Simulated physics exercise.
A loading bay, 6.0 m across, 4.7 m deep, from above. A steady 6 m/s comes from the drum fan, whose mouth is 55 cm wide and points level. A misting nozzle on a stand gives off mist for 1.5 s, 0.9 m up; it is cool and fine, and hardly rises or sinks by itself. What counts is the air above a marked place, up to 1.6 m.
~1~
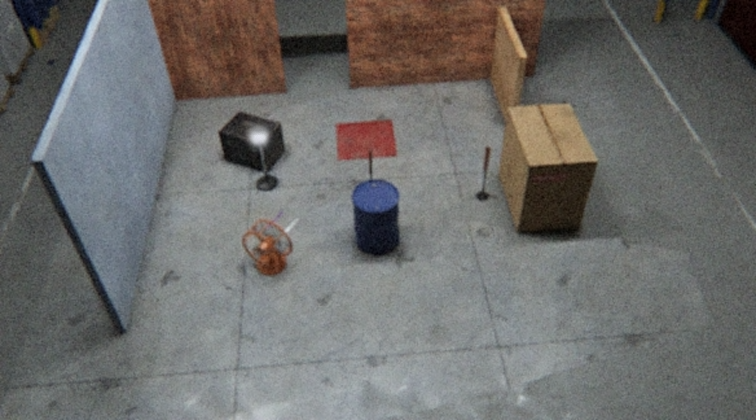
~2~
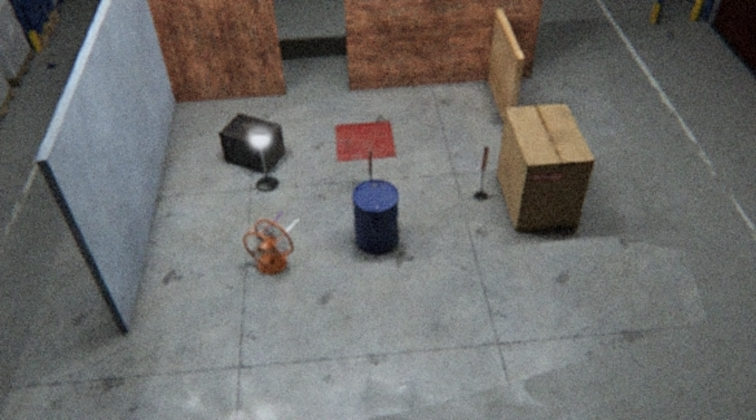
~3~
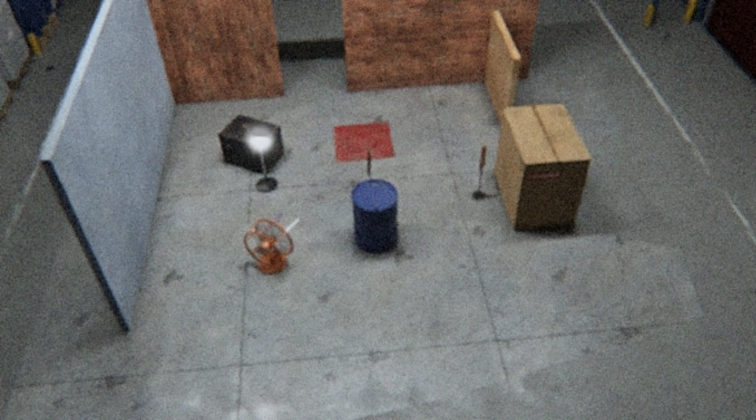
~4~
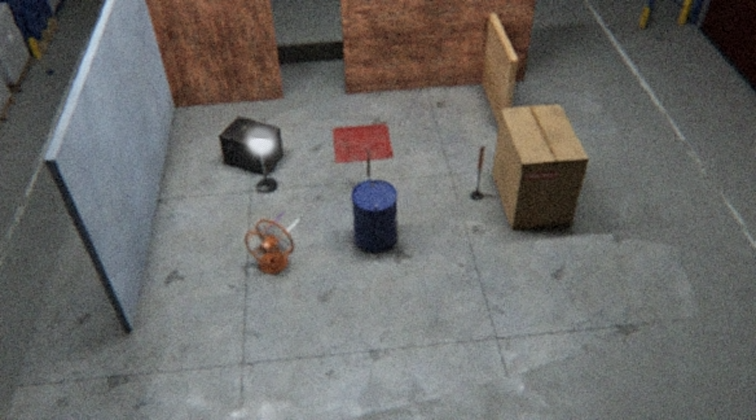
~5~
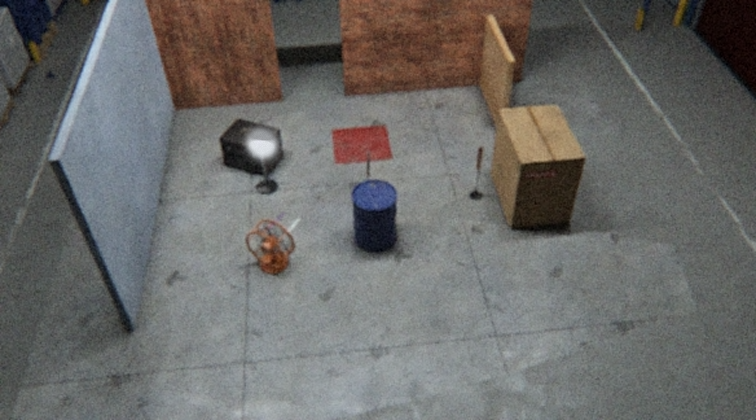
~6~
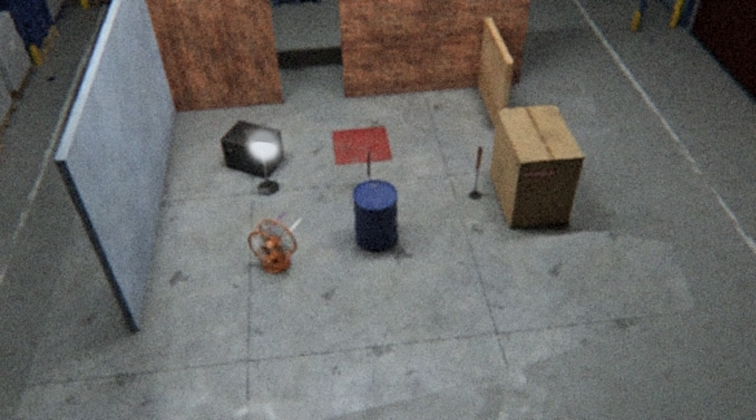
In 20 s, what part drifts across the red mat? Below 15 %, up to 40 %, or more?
The share reaching it is more than 40 %.
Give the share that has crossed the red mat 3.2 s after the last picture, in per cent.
Near 10 %.
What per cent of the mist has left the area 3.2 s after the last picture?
About 0 %.
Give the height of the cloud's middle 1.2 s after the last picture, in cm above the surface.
Roughly 70 cm up.
Then, 1.2 s after the last picture, 0 % has passed over the red mat; 0 % has left the area, and the middle of the rest is near (270, 152).
Then, 3.2 s after the last picture, 12 % has passed over the red mat; 0 % has left the area, and the middle of the rest is near (289, 165).
Then, 7.2 s after the last picture, 74 % has passed over the red mat; 33 % has left the area, and the middle of the rest is near (293, 63).
Then, 19.2 s after the last picture, 74 % has passed over the red mat; 95 % has left the area.
